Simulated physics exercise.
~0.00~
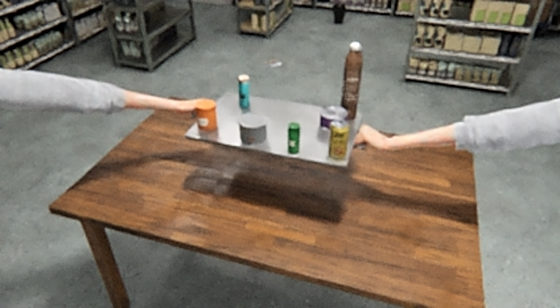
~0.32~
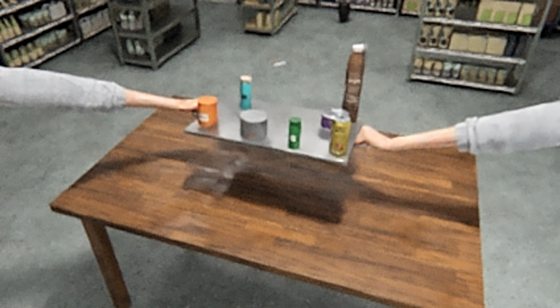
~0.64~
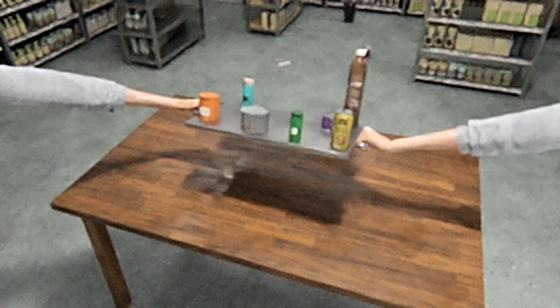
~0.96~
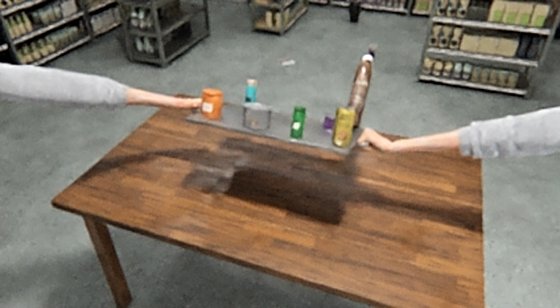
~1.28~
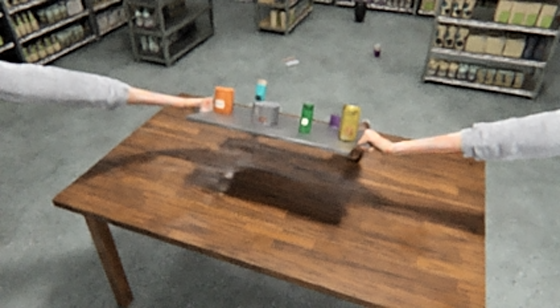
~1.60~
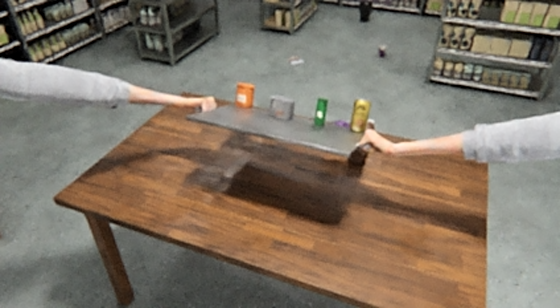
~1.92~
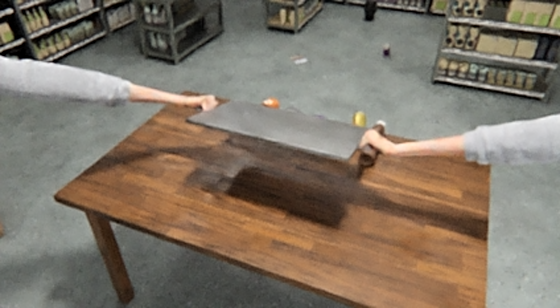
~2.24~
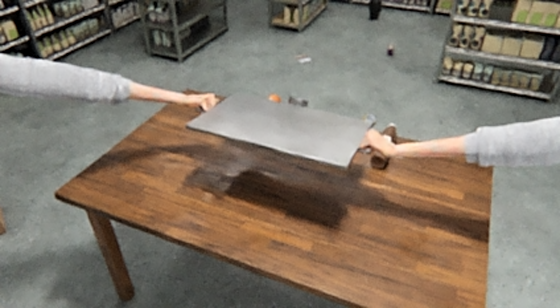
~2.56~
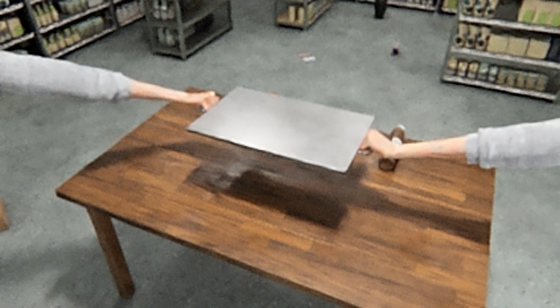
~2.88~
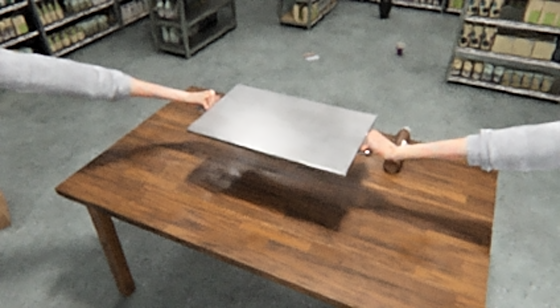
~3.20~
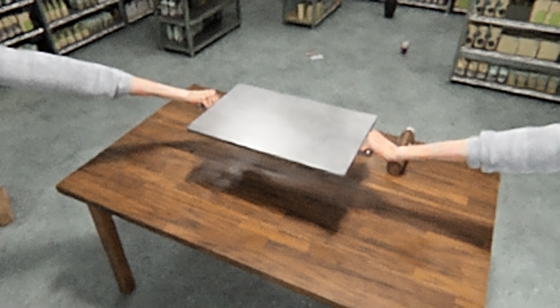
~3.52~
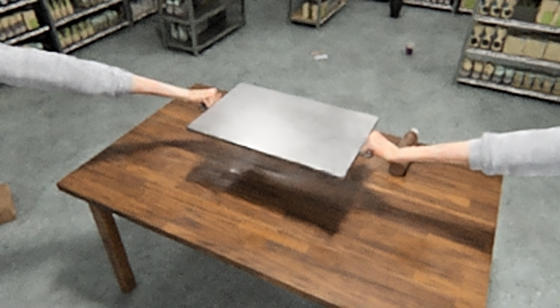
Above a wooden table, two hands tilt a tray until all its containers slide off.
